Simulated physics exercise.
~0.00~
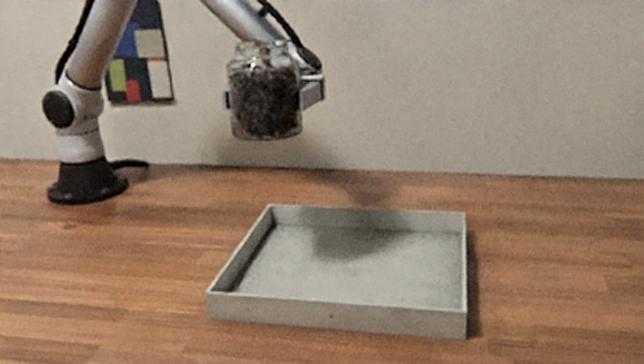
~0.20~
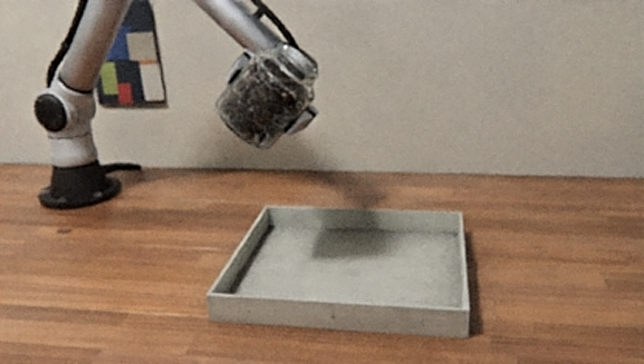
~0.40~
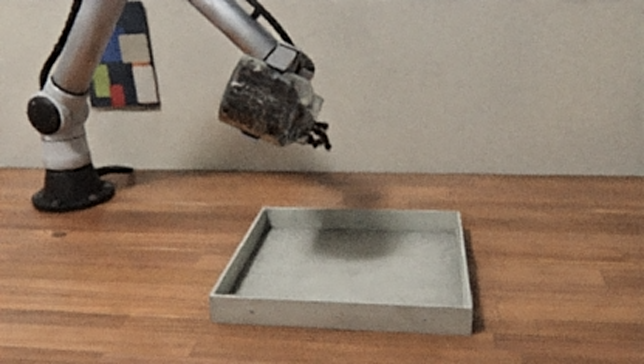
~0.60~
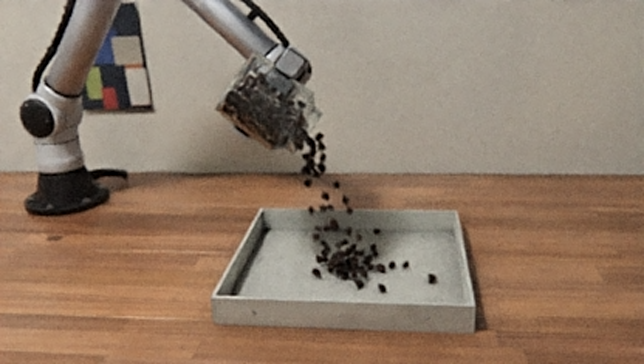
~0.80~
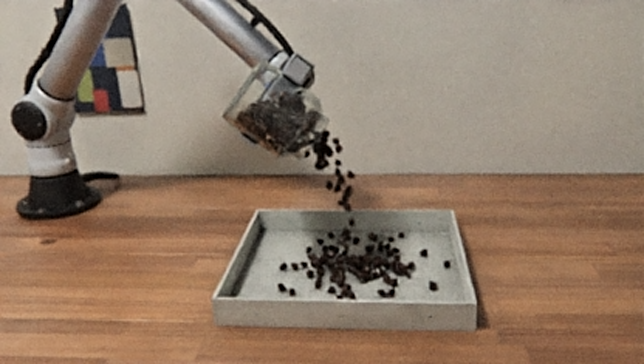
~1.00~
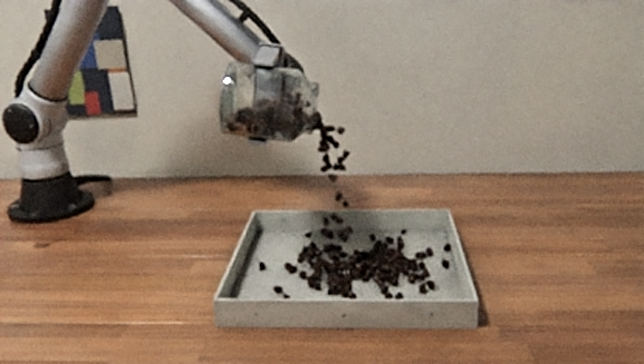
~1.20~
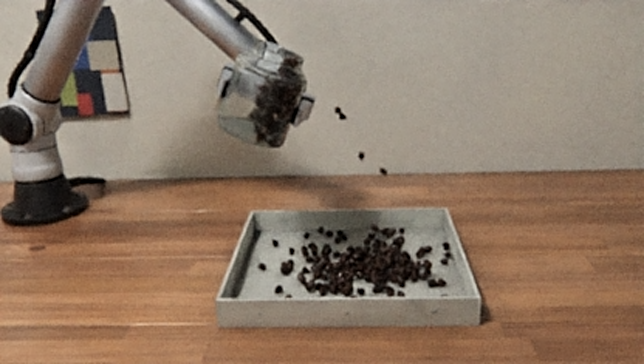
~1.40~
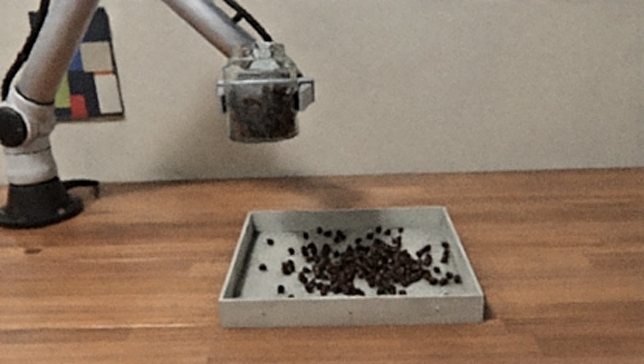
In the video, a robotic arm holds a clear jar of dark beans above a shallow gray tray on a wooden table and tips it to the right, pouring beans into the tray, then turns the jar upright again, with some beans still inside and the rest scattered across the tray.
